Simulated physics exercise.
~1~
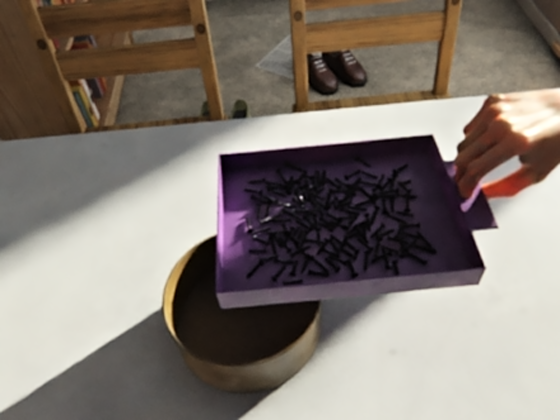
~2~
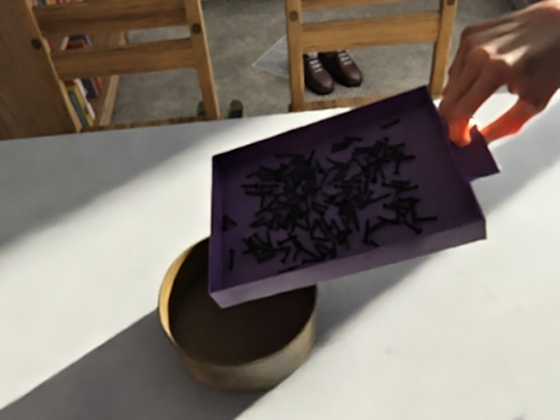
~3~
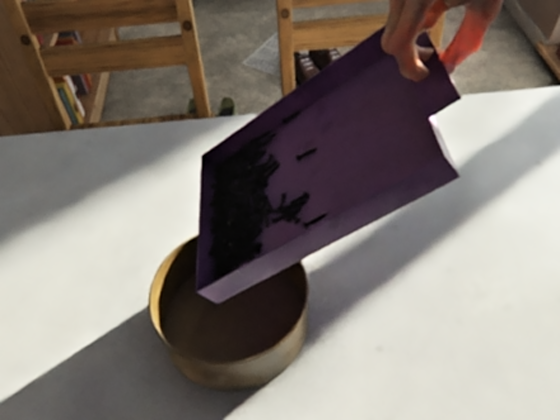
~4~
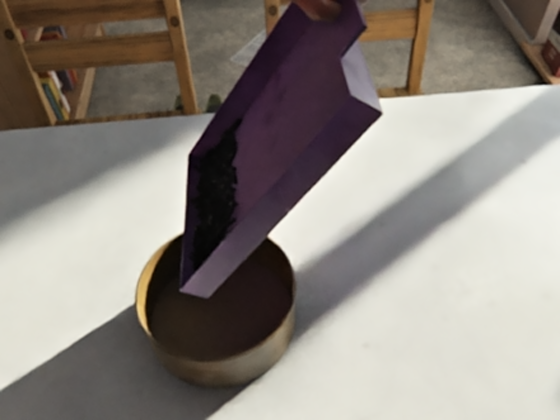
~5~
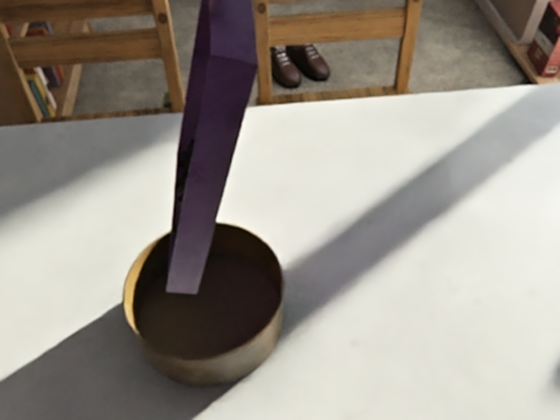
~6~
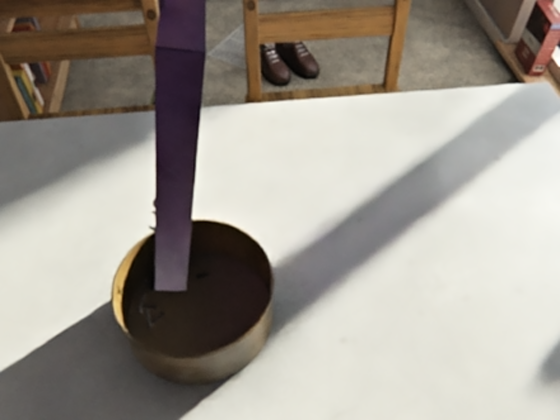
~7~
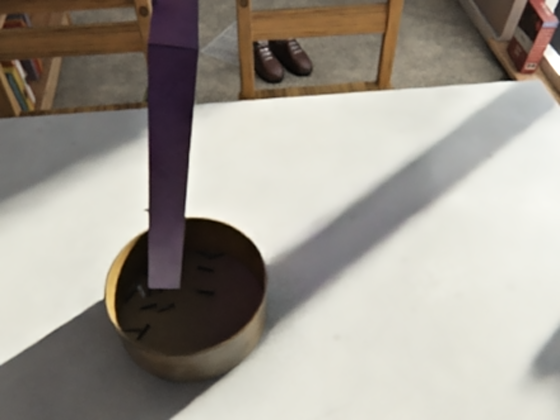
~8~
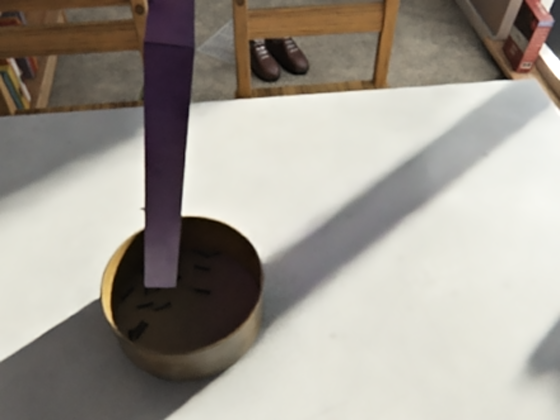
The clip opens on a hand holding a purple tray scattered with small black screws above a round, brass-coloured pot on a white table, with wooden chairs behind. The hand lifts the tray's right side, and the screws slide into a dark heap at the lower left end. The tray keeps tipping and swings left until it stands nearly upright, its low end reaching into the pot, while the view drifts slightly right. A few screws drop into the pot. The tray is then held steep and almost still, with only a sparse scattering of screws visible inside the pot.
